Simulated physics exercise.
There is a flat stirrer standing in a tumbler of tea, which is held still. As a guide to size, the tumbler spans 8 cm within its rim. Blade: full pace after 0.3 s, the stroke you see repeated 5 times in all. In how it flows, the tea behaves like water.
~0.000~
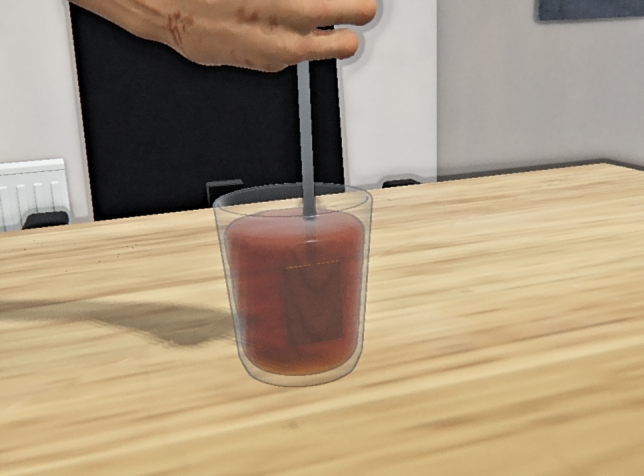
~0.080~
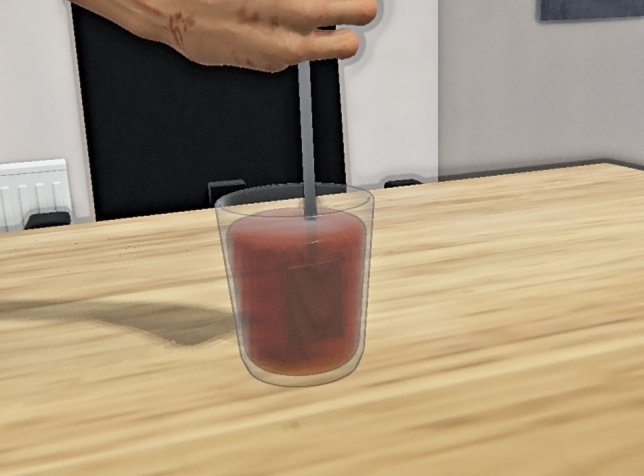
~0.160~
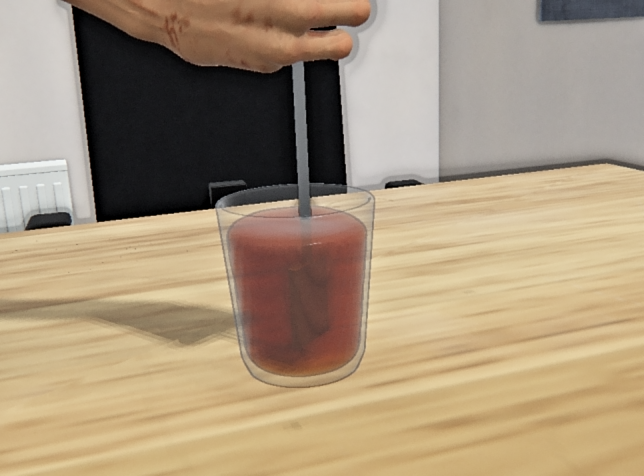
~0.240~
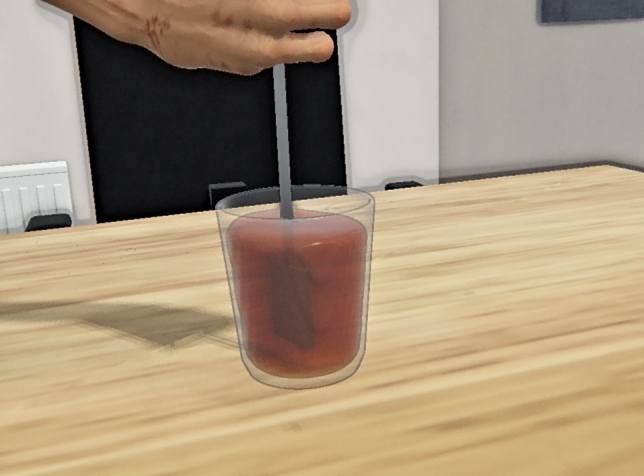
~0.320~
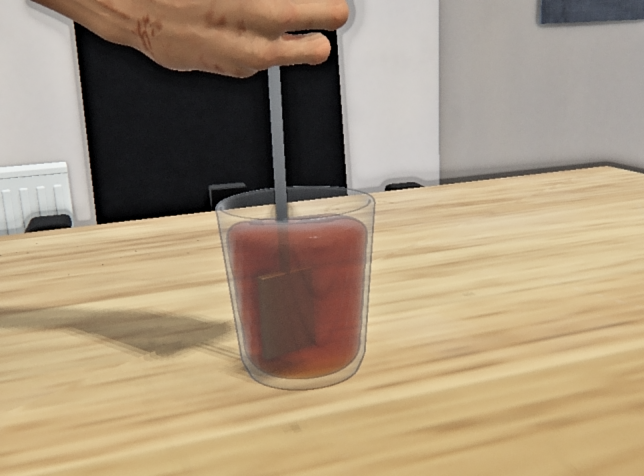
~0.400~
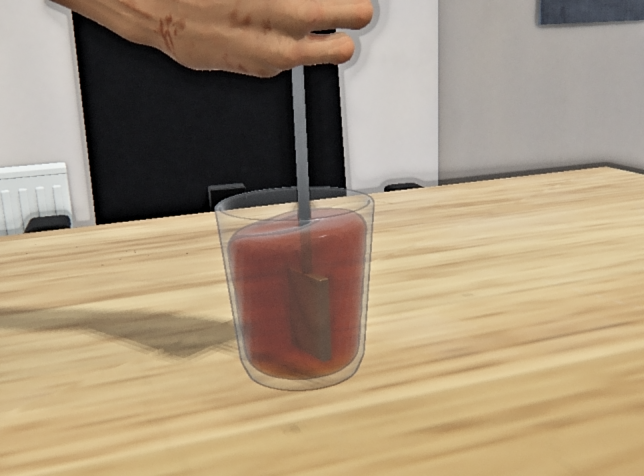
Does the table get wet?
No - you'll get away clean.
After 0.78 s 0 ml is over the rim.
After 1.16 s 0 ml is over the rim.
After 1.54 s 0 ml is over the rim.
After 1.92 s 0 ml is over the rim.
In the end 0 ml is over the rim.
